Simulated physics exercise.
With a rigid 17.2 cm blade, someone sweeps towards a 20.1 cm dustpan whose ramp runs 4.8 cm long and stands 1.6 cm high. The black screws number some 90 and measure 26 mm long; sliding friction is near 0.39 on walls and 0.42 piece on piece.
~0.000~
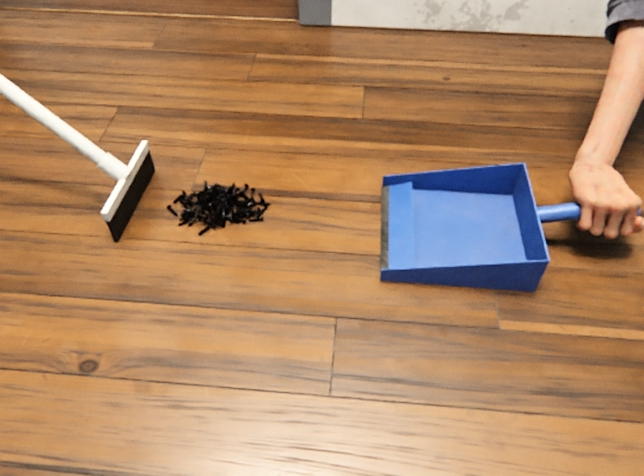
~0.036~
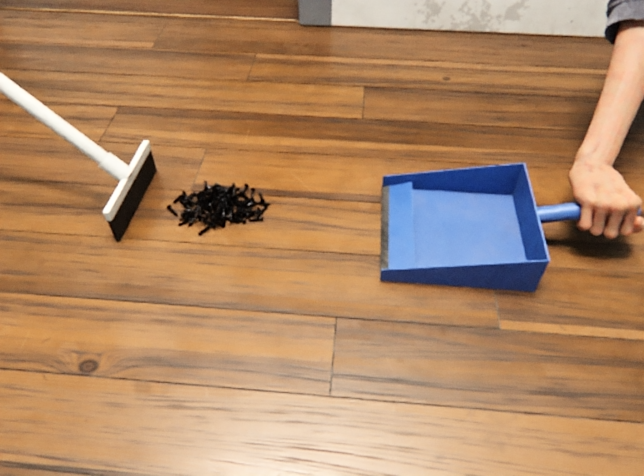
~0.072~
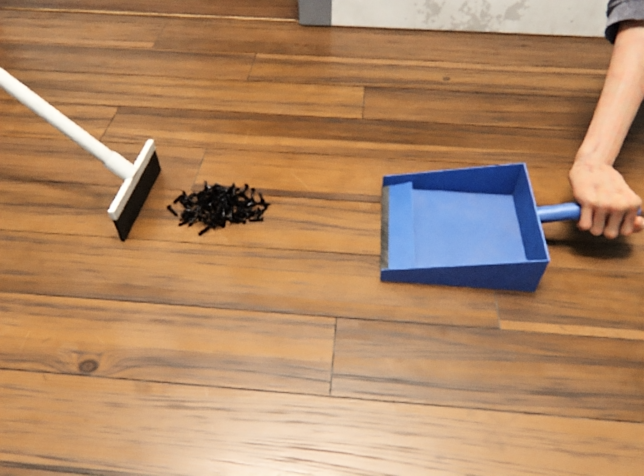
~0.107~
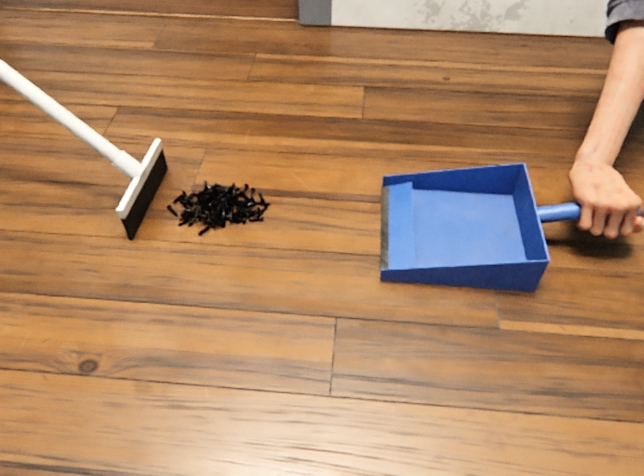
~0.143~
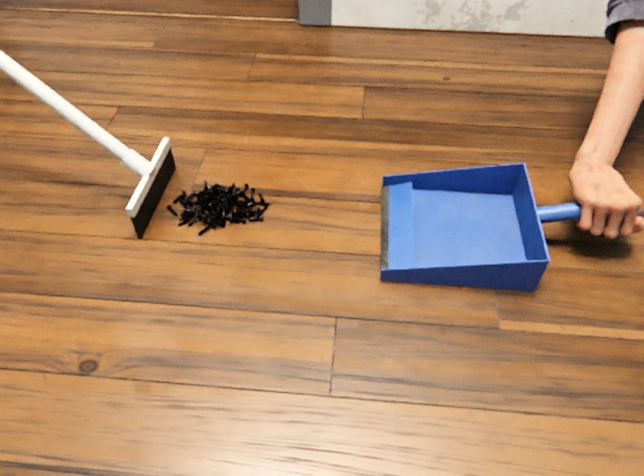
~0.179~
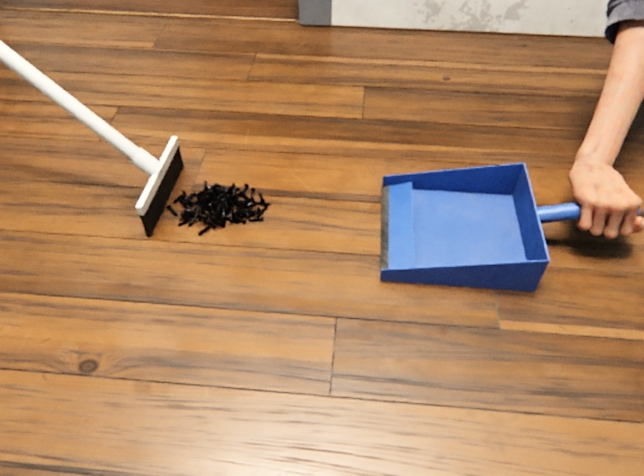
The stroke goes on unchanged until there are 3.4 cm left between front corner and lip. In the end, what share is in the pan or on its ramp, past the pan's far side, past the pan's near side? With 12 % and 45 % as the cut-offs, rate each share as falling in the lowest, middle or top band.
Bands: In the pan or on its ramp in the lowest band; past the pan's far side in the middle band; past the pan's near side in the lowest band.
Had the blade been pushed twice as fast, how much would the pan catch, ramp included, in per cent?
Some 5 %.
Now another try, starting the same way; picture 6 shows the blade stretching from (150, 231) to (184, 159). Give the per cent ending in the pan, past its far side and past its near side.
That ends as pan 5, far 5, and near 10.
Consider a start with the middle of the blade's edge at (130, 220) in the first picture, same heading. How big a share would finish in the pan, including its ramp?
The pan and its ramp would take some 0 per cent.
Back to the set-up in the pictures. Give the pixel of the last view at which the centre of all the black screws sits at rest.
In the last view, approximately (365, 198).
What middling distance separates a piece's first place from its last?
Roughly 24 cm.
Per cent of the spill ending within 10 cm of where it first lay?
Around 20 per cent, give or take.
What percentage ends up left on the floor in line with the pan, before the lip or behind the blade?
Some 65 per cent end up there.
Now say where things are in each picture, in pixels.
Blade from (107, 217) to (146, 148), moved 0.0 cm, 0 of the pieces shifted so far; middle of the pieces at (221, 206); pan at (464, 236), in the first frame.
Blade from (109, 216) to (147, 147), moved 0.2 cm, 0 of the pieces shifted so far; middle of the pieces at (221, 206), in the second frame.
Blade from (114, 216) to (152, 147), moved 1.0 cm, 0 of the pieces shifted so far; middle of the pieces at (221, 206), in the third frame.
Blade from (122, 214) to (159, 146), moved 2.2 cm, 0 of the pieces shifted so far; middle of the pieces at (221, 206), in the fourth frame.
Blade from (132, 213) to (167, 144), moved 3.6 cm, 0 of the pieces shifted so far; middle of the pieces at (221, 206), in the fifth frame.
Blade from (141, 211) to (175, 143), moved 4.9 cm, 0 of the pieces shifted so far; middle of the pieces at (221, 206); pan at (464, 236). The blade's pace is about 0.38 m/s, heading 19 degrees away from the viewer's side, in the sixth frame.
Then, at 0.60 s, middle of the blade 21 cm from the lip; 0 % over the lip, far side 5 %, near side 0 %.
Then, at 0.88 s, middle of the blade 11 cm from the lip; 0 % over the lip, far side 25 %, near side 0 %.
Then, at 1.27 s, middle of the blade 4 cm from the lip; 0 % over the lip, far side 35 %, near side 0 %.
By 2.3 s all is still; pan 0 %, far side 35 %, near side 0 %, in front of the lip or behind the blade 65 %.
